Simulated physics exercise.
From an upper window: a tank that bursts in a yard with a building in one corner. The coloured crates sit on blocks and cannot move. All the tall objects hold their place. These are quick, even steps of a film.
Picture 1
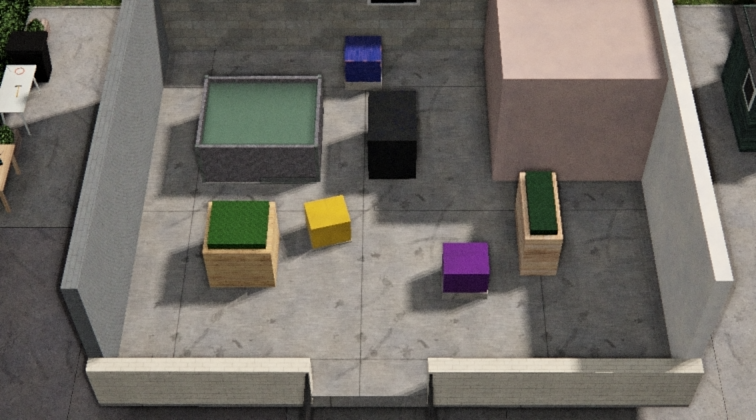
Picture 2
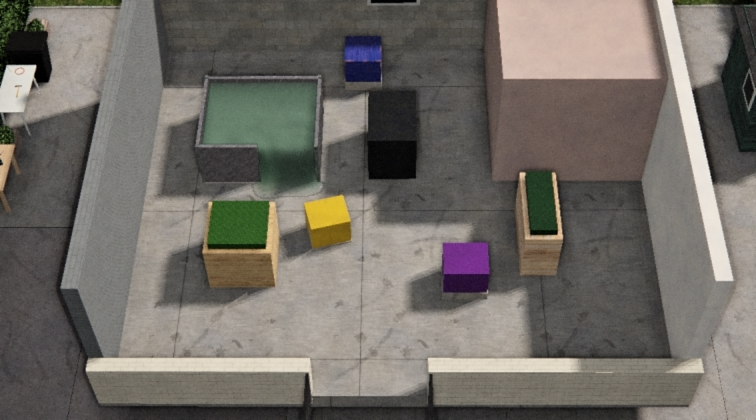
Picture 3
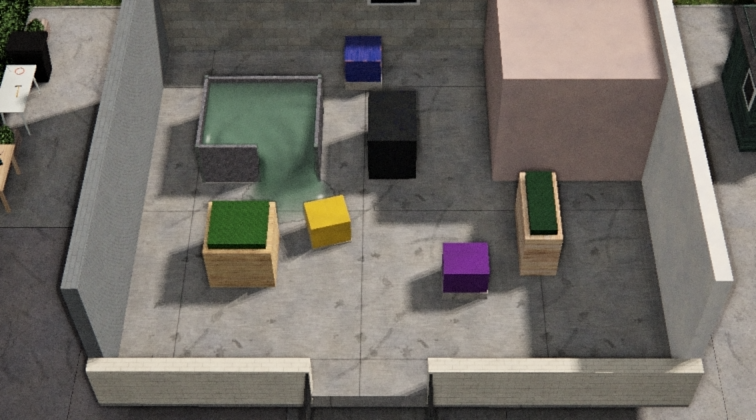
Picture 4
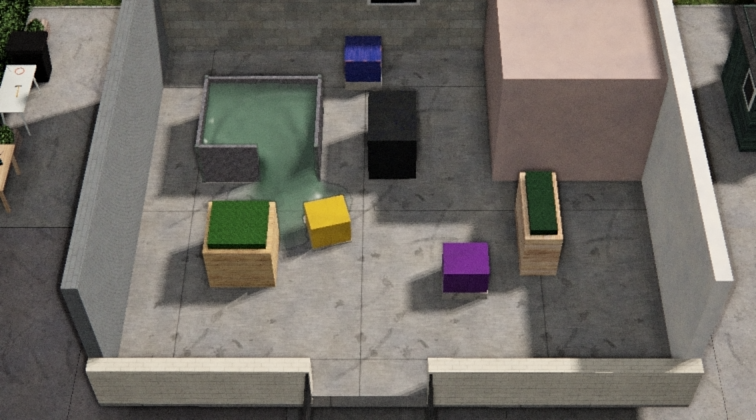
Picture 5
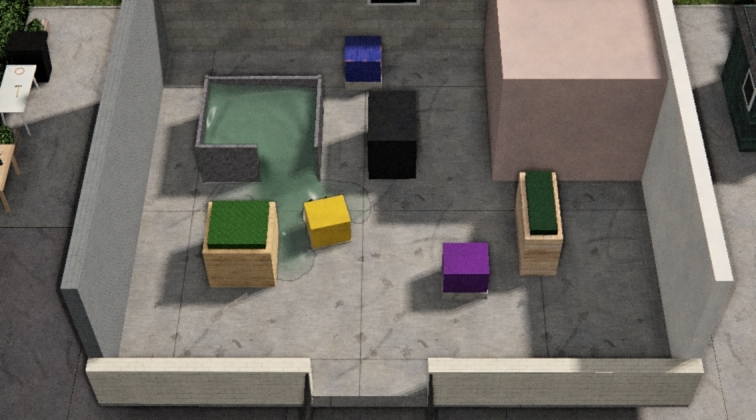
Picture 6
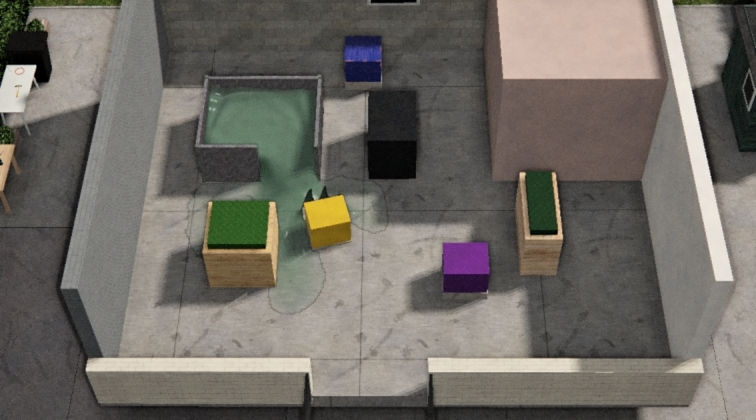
Greenish water drains from an open grey tank at the upper left of a walled concrete yard, seen from a high, unmoving viewpoint. Around it stand a yellow block, black and blue blocks, a purple block, two green-topped wooden boxes and a large pinkish building at upper right. The tank's front right side opens, and water spreads toward the viewer, reaching the yellow block and running past both its sides.
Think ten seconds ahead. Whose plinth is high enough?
In the end: The blue crate keeps dry; the purple crate keeps dry; the yellow crate is soaked.
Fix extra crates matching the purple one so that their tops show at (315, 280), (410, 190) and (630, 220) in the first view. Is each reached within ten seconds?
In that order: Gets wet, is soaked, remains dry.
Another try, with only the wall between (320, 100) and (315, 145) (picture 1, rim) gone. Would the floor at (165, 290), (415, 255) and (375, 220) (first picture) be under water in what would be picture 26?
One after the other: Free of water, wet, awash.
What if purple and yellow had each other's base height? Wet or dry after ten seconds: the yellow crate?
My reading: The yellow one gets wet.
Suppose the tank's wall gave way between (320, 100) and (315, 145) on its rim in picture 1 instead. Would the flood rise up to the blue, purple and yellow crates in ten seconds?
The blue crate takes water, the purple crate is soaked, the yellow crate takes water.
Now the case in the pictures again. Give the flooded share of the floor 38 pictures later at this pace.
Near 80 in a hundred.
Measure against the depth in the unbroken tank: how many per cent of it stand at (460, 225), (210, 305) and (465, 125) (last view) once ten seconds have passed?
In that order: 2, 6 and 4 per cent.
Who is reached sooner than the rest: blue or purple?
First comes the one in purple.
A moment on, water covers 20 % of the floor; the blue crate not reached, the purple crate not reached, the yellow crate water round its plinth.
Next, water covers 40 % of the floor; the blue crate not reached, the purple crate water round its plinth, the yellow crate water round its plinth.
Then, water covers 60 % of the floor; the blue crate water round its plinth, the purple crate water round its plinth, the yellow crate water round its plinth.
Later, water covers 80 % of the floor; the blue crate water round its plinth, the purple crate water round its plinth, the yellow crate water round its plinth.
In the end, water covers 95 % of the floor; the blue crate stayed above the water, the purple crate stayed above the water, the yellow crate was topped.
